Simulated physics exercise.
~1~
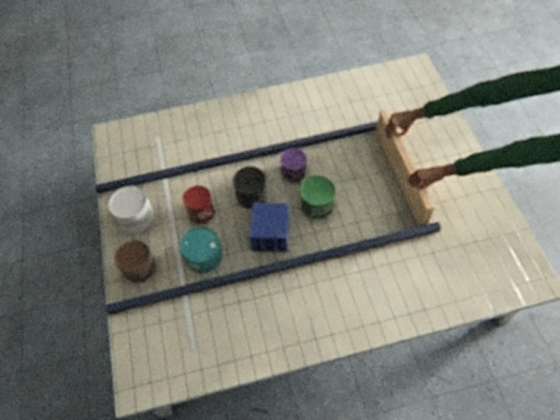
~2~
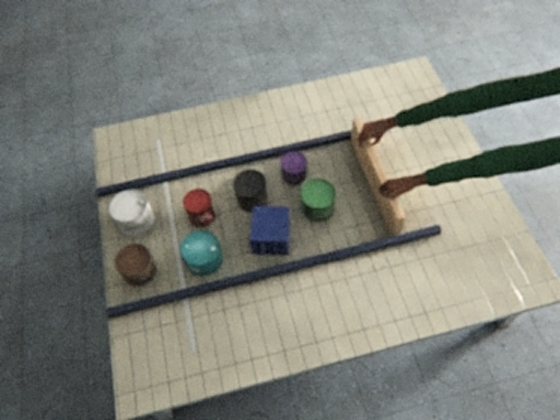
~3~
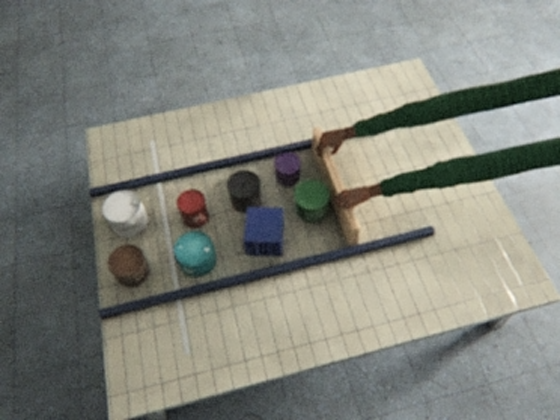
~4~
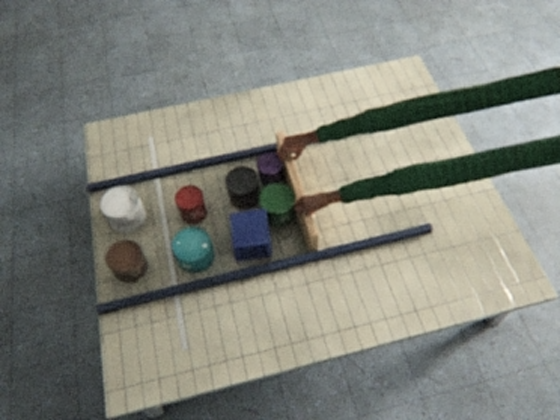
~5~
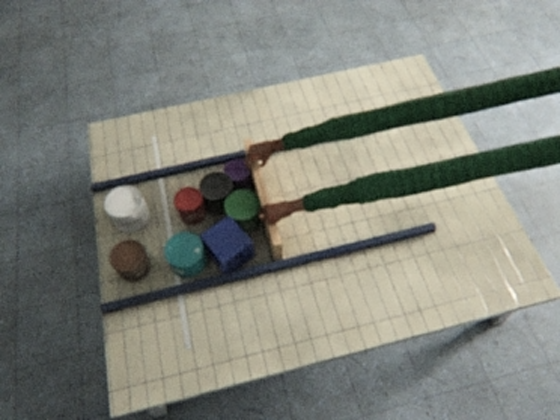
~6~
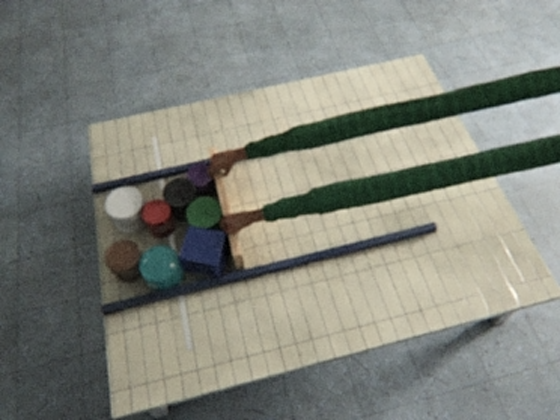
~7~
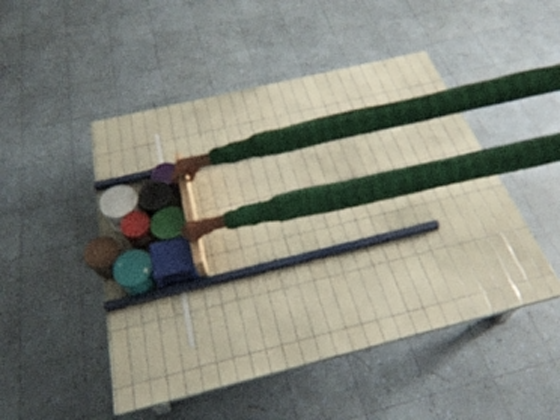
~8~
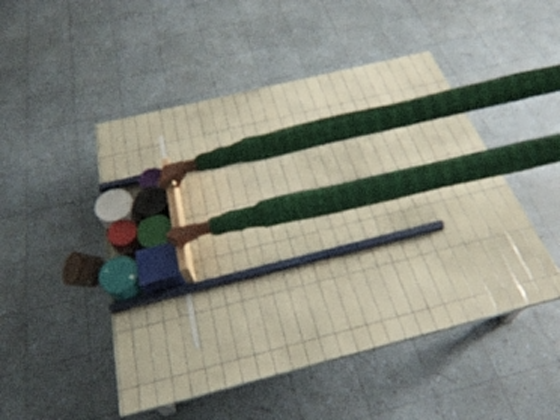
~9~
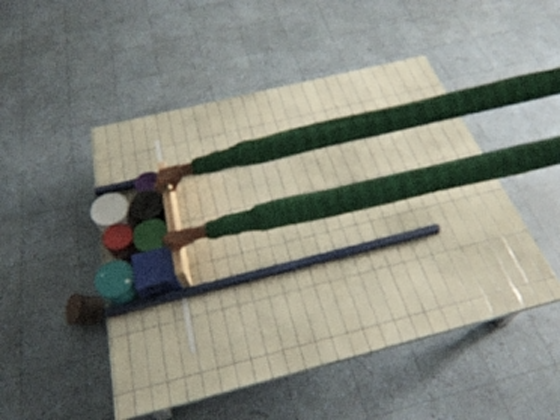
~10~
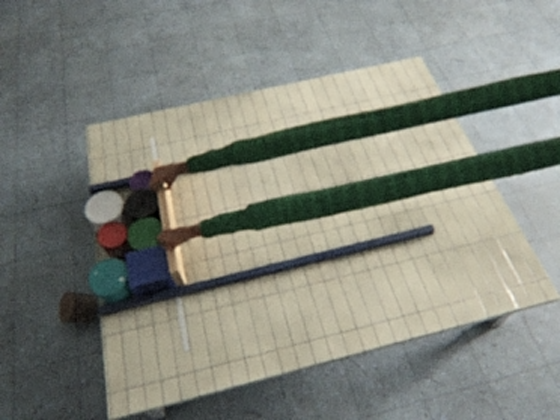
At the start, two hands in dark green sleeves hold an upright wooden plank at the right of a tiled table, with eight objects spread between two dark rails to its left. The hands push the plank left across empty surface until it meets the green and purple containers. It then sweeps these along with the blue crate and black container, and soon the red and turquoise ones shift too. The group packs tightly toward the left edge, and the brown container tips over it. Finally the plank stops near the tape line, with the brown container off the end and the others bunched at the edge.
